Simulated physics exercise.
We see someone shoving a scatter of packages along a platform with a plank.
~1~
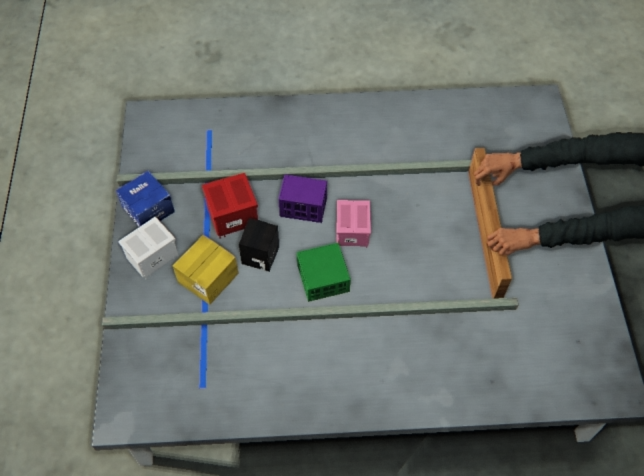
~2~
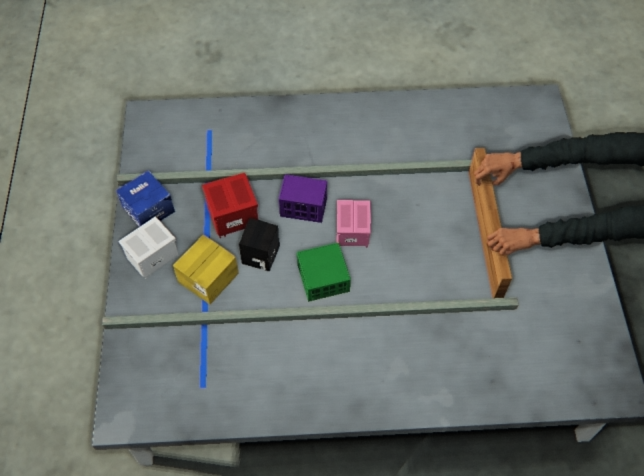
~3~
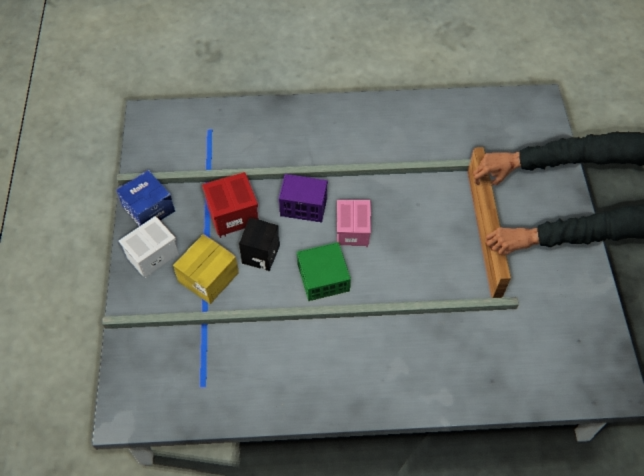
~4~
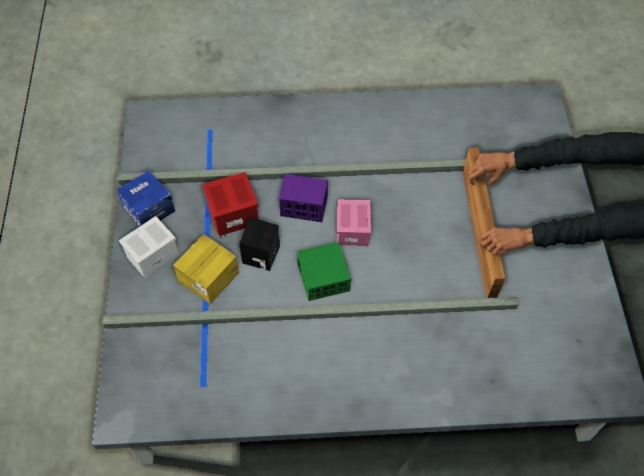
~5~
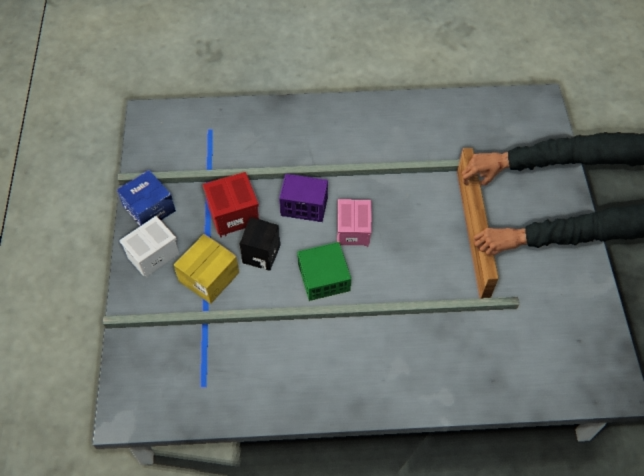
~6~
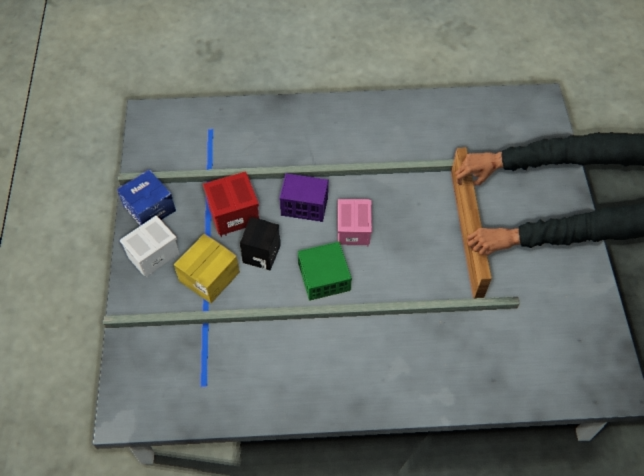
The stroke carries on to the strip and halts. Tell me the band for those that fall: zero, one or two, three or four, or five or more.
Outcome: The number that fall off is one or two.
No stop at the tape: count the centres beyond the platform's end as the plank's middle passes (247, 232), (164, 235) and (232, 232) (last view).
Past the end: 0, 5 and 0.
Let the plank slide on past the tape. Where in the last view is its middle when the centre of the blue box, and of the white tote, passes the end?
For the blue box at (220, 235), for the white tote at (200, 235).
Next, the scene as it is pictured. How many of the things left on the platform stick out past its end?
It comes to 1.
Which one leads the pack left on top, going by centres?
That is the white tote.
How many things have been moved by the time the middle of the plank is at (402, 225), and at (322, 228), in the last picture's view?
By then 0, and 3.
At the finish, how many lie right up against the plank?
3 of them.
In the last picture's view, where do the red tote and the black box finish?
Near (153, 202) and (151, 242).
A little later, none off yet; blue box at rest near (147, 200); white tote at rest near (151, 247); yellow box at rest near (208, 269).
Next, none off yet; blue box at rest near (147, 200); white tote at rest near (151, 247); yellow box shifted a little near (183, 273).
When it is over, the number that fall off is one or two; down, blue box.
